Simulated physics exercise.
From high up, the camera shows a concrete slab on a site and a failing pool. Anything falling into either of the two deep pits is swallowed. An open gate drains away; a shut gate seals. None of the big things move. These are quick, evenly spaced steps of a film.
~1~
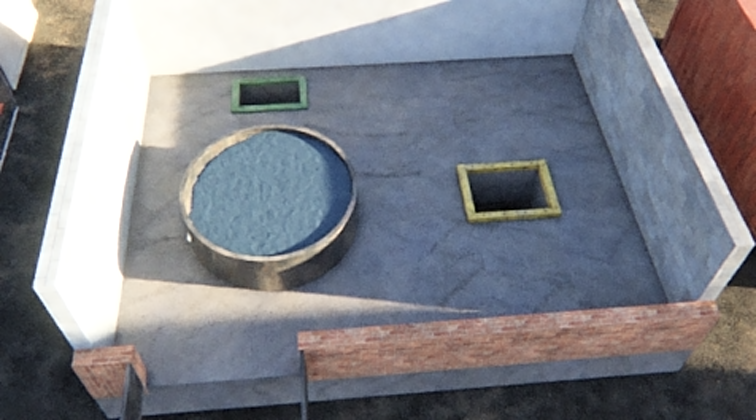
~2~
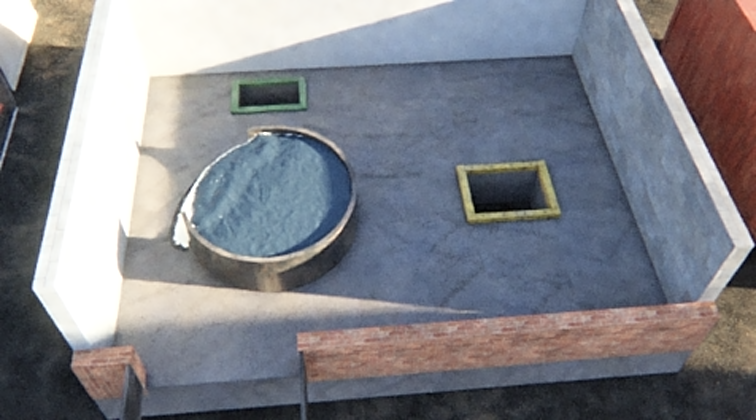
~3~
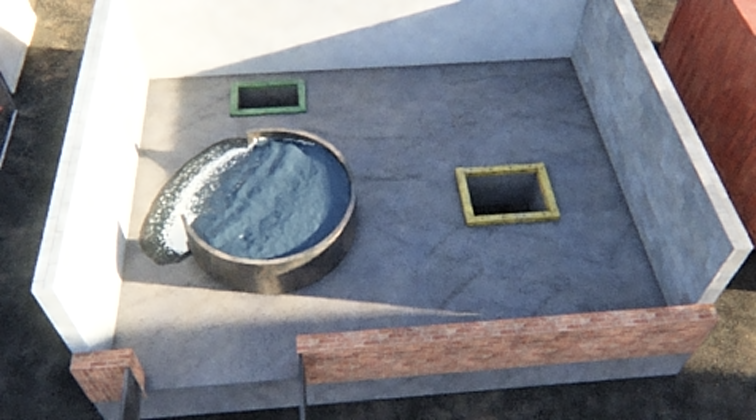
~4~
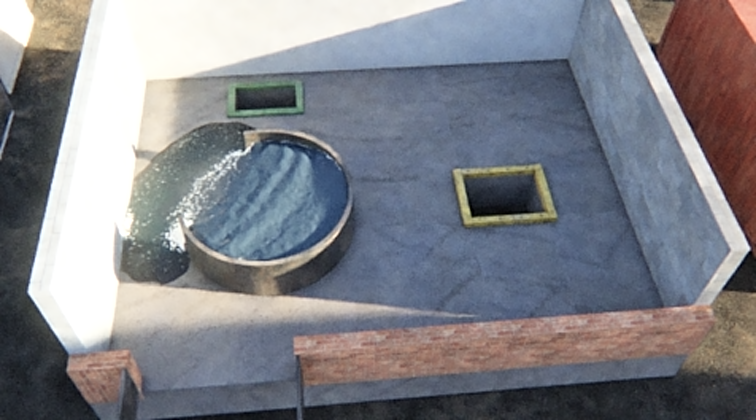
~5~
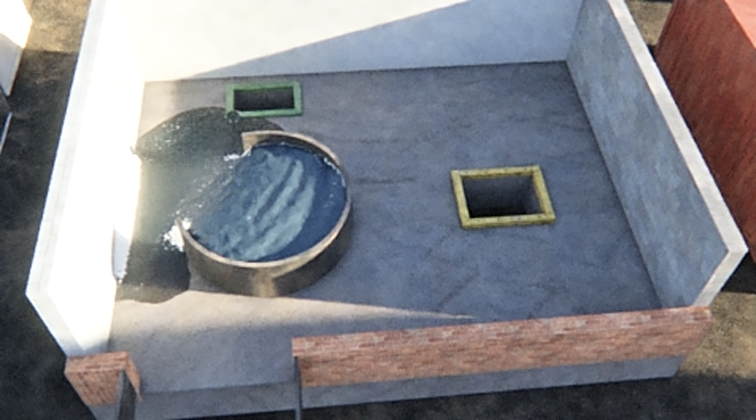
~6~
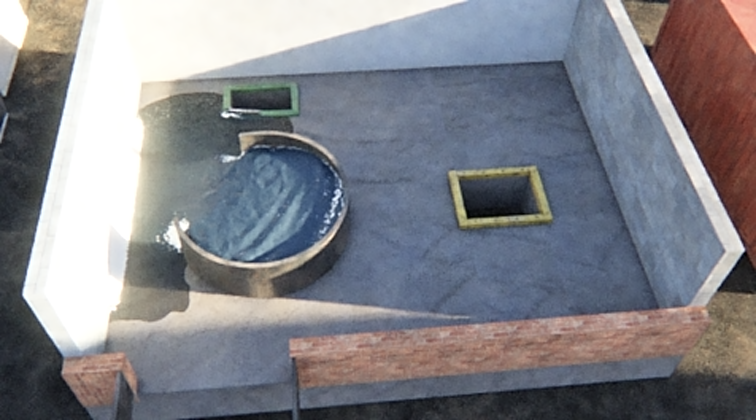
A round pool on a walled concrete slab sat full and still, then its left side gave way and water poured out, spreading across the floor to the left wall and up to the green-edged opening.
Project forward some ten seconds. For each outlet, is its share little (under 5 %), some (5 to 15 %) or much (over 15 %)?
Shares: The gate gets much; the green pit gets much; the yellow pit gets little.
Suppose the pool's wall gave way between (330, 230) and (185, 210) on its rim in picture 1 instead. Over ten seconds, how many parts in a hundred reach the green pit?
I'd estimate the green pit takes around 0 percent.
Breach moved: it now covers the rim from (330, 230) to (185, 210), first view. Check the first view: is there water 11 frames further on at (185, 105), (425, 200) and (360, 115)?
Note, points one to three: Unreached / unreached / unreached.
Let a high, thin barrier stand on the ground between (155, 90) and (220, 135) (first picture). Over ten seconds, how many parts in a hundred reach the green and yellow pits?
Green 10 %, yellow 0 %.
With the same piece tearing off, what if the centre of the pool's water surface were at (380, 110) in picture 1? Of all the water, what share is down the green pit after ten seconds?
Result, green pit: 40 percent after ten seconds.
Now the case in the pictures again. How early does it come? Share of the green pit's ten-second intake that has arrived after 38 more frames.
Close to 90 %.
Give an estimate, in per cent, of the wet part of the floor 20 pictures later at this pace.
Some 45 per cent.
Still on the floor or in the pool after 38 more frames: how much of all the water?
Some 66 per cent.
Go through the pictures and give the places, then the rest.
Still water in the pool at (270, 191), in the first frame.
Water pours out at (204, 185) and has run to a hidden place, in the second frame.
The front is at a hidden place, out from the gap at (203, 189), in the third frame.
Water pours out at (201, 192) and has run to (140, 276), in the fourth frame.
Water pours out at (199, 194) and has run to (115, 296), in the fifth frame.
The front is at (183, 97), out from the gap at (196, 194), in the sixth frame.
A moment on, water covers 20 % of the floor; the gate 0 %, the green pit 0 %, the yellow pit 0 %.
Next, water covers 25 % of the floor; the gate 1 %, the green pit 3 %, the yellow pit 0 %.
Then, water covers 45 % of the floor; the gate 5 %, the green pit 13 %, the yellow pit 0 %.
Later, water covers 70 % of the floor; the gate 12 %, the green pit 22 %, the yellow pit 0 %.
In the end, water covers 95 % of the floor; the gate 17 %, the green pit 25 %, the yellow pit 0 %.
